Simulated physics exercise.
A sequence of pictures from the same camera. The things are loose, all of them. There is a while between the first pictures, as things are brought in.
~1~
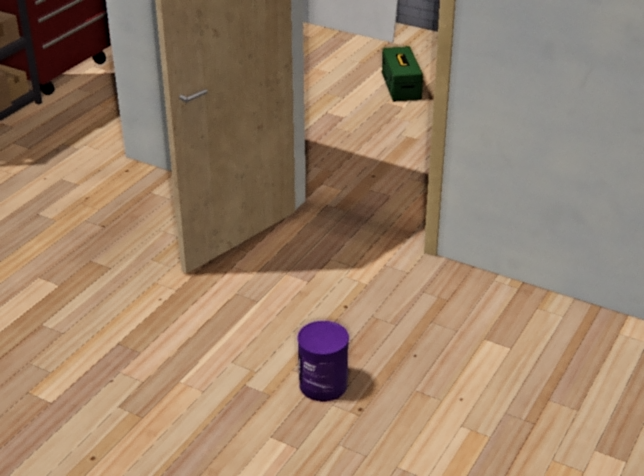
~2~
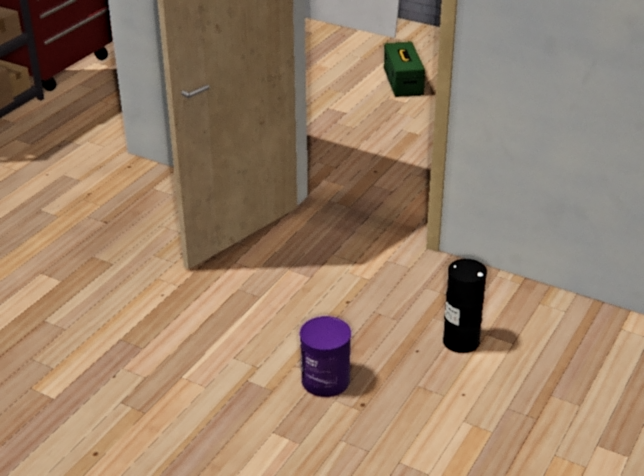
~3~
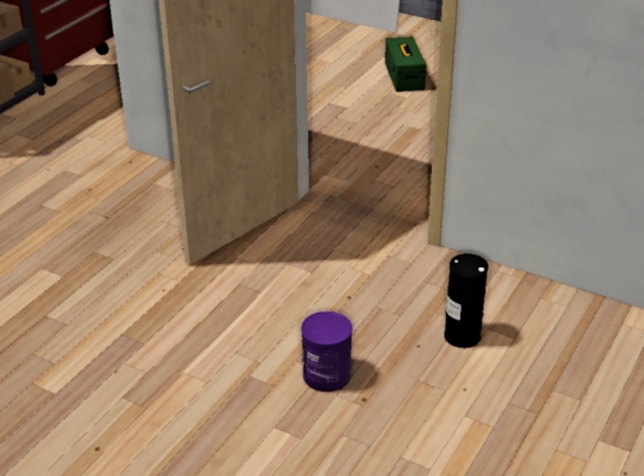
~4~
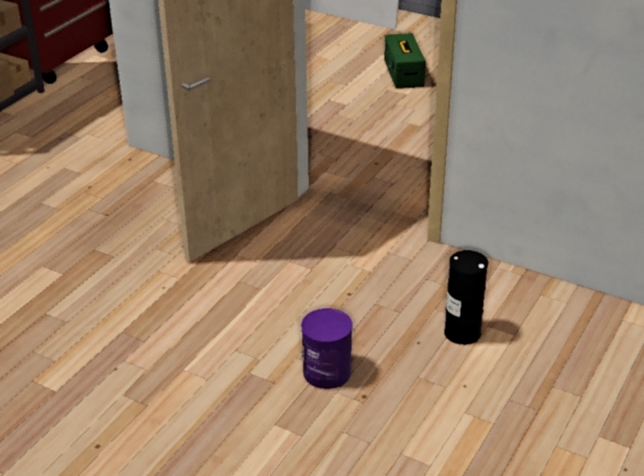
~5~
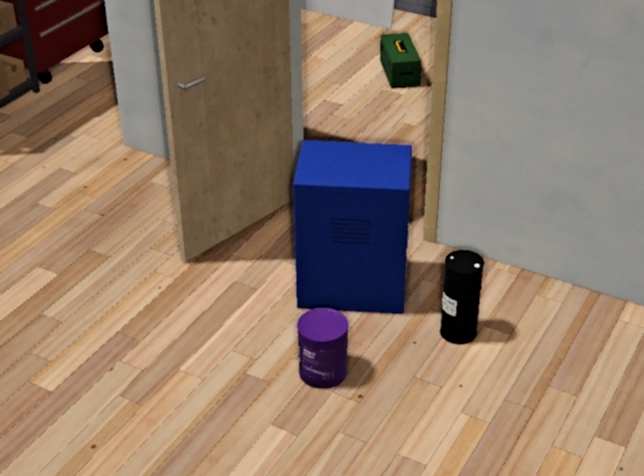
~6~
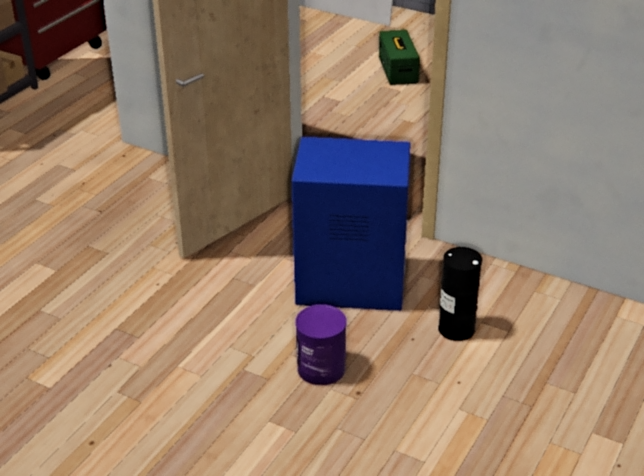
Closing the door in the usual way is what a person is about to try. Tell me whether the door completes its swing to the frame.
It fails to complete the swing.
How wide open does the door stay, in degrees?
Near 55° open.
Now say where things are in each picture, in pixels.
Door wide open and still, in the first picture.
Door wide open and still; black canister (464, 307); purple pail (326, 357), in the second picture.
Door wide open and still; black canister (466, 301); purple pail (327, 352), in the third picture.
Door wide open and still; black canister (466, 298); purple pail (327, 349), in the fourth picture.
Door wide open and still; black canister (461, 298); purple pail (323, 349), in the fifth picture.
Door wide open and still; blue appliance (352, 225); black canister (460, 295), in the sixth picture.
Then, 0.60 s past the last view, open by 93°.
Then, 0.90 s past the last view, open by 81°.
Then, 1.30 s past the last view, open by 62°.
Finally, open by 57°; all 3 still in place. Final places as the last picture's camera would see them, blue appliance near (353, 225).
